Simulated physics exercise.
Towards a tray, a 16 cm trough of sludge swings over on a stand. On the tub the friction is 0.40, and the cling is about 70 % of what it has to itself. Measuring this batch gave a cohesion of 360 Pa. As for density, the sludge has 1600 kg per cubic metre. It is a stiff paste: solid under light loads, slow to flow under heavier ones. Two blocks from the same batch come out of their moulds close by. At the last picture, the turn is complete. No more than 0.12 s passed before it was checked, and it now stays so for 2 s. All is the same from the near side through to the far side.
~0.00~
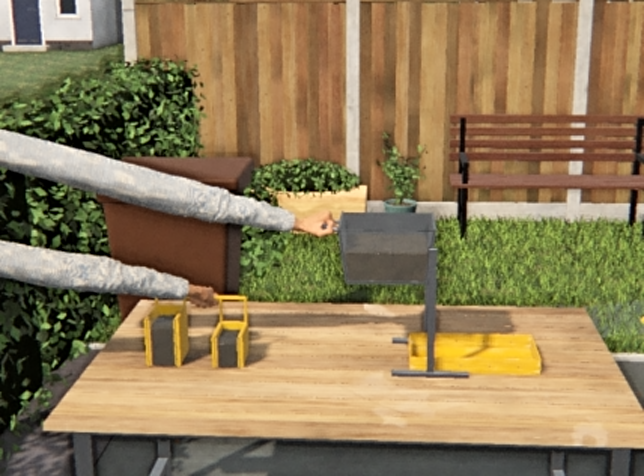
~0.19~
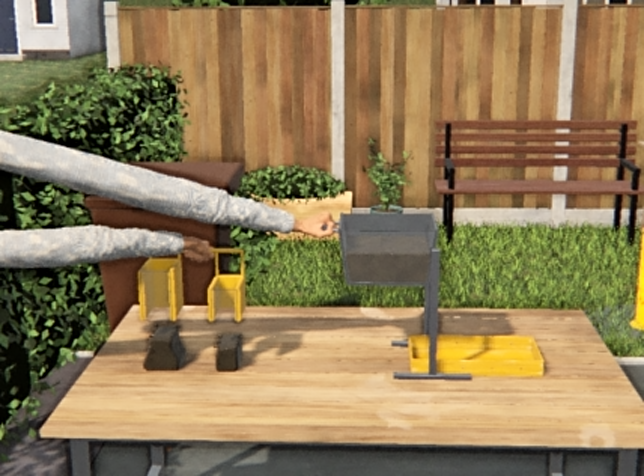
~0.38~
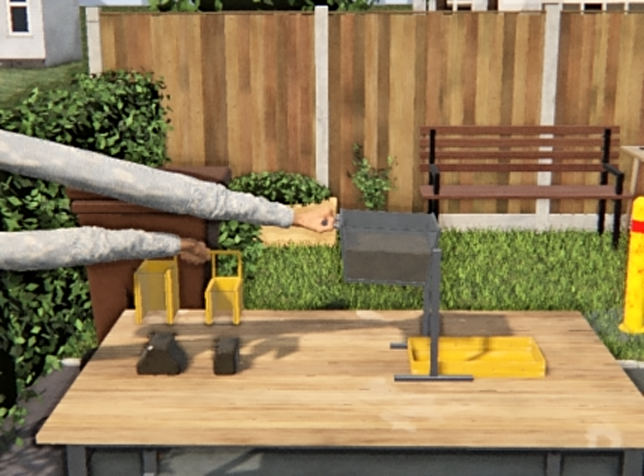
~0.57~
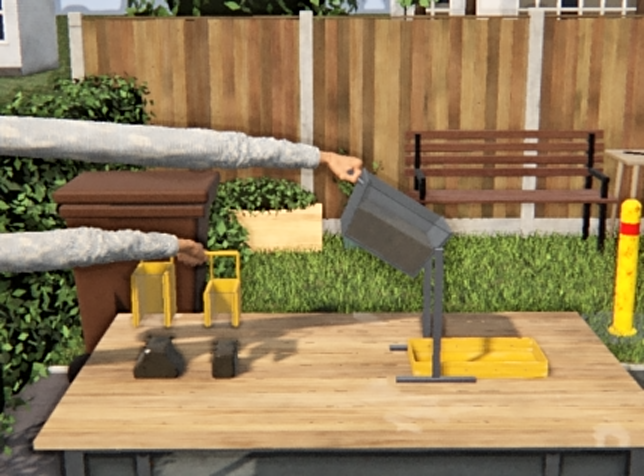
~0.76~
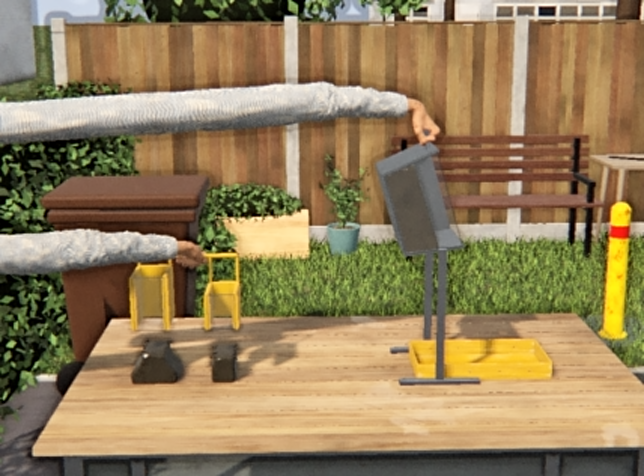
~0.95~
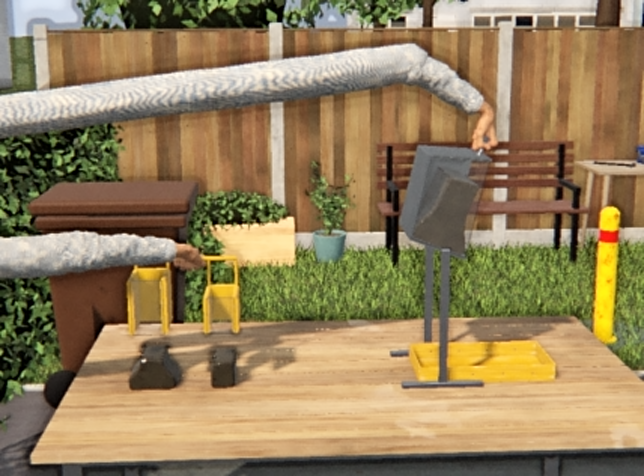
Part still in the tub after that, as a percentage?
Close to 0 %.
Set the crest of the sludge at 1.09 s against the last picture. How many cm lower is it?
About 14 cm.
After 1.09 s, the tub is at 103 degrees and holds 35 %.
After 1.26 s, the tub is at 103 degrees and holds 11 %.
After 1.43 s, the tub is at 103 degrees and holds 0 %.
After 1.60 s, the tub is at 103 degrees and holds 0 %.
After 2.95 s, at the end, the tub is at 103 degrees and holds 0 %.
